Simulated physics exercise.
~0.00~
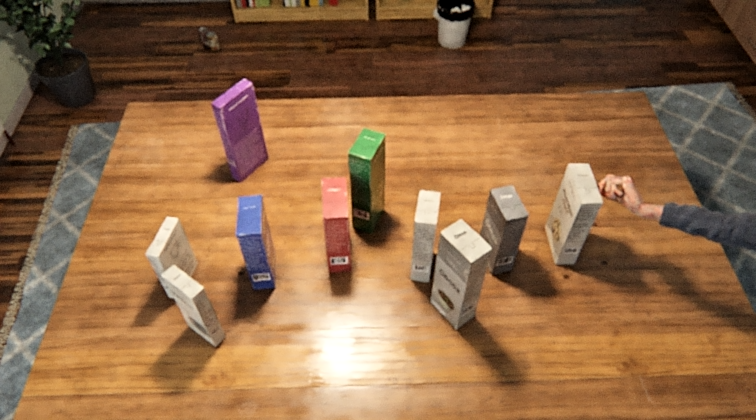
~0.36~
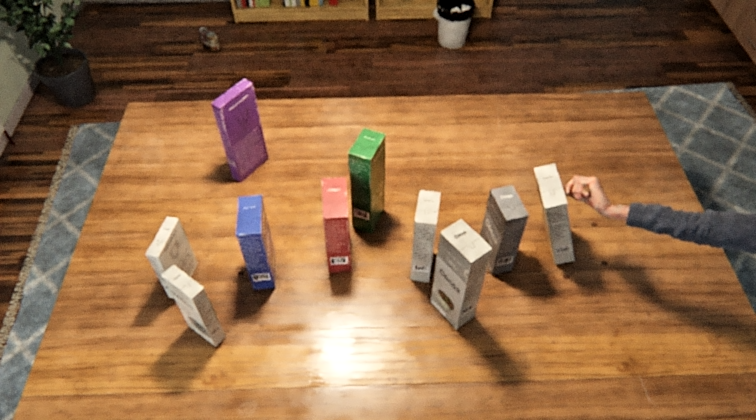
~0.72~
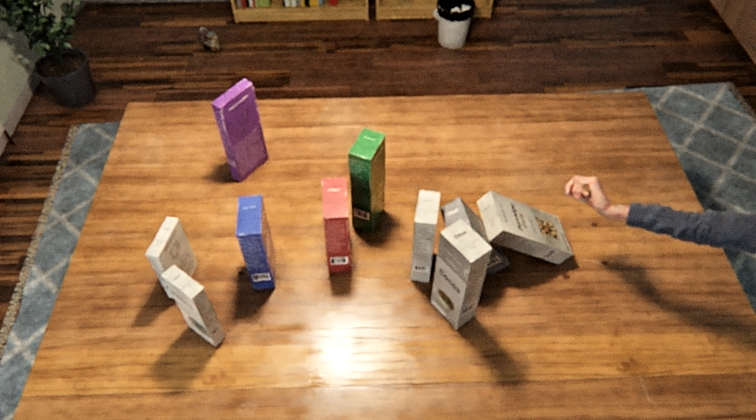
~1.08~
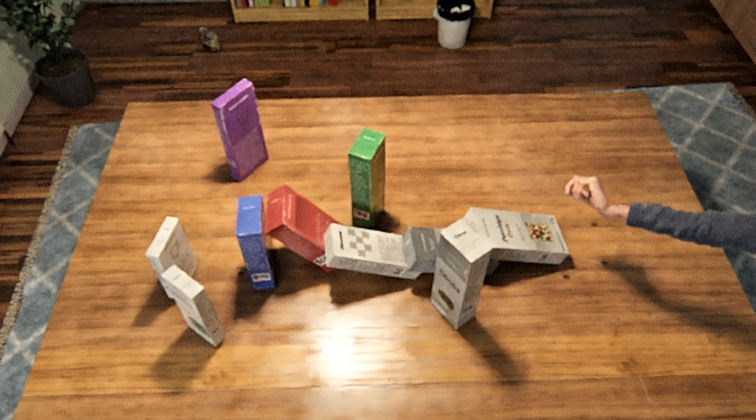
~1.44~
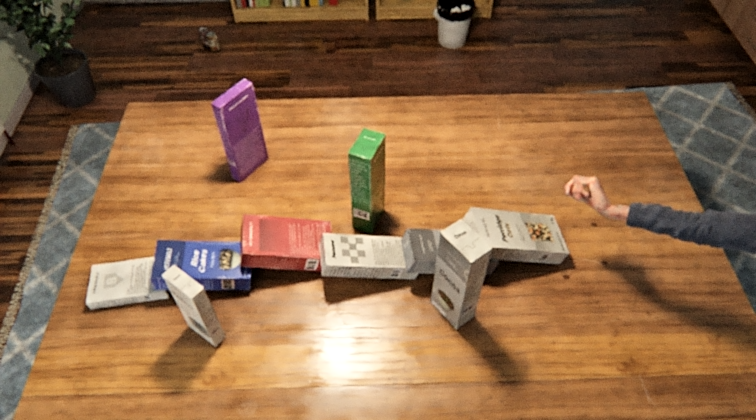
At first, ten cereal boxes stand at odd angles across a wooden table, and a hand reaches in from the right beside a pale box. The hand nudges that box so it tips to the left, then stays raised in the air. The pale box falls against the grey one, which topples into the white box beyond. That box drops and knocks over the red box, which leans toward the blue one. Finally the red and blue boxes go down, along with a white box at the far left, while the green, purple and two pale boxes remain standing.
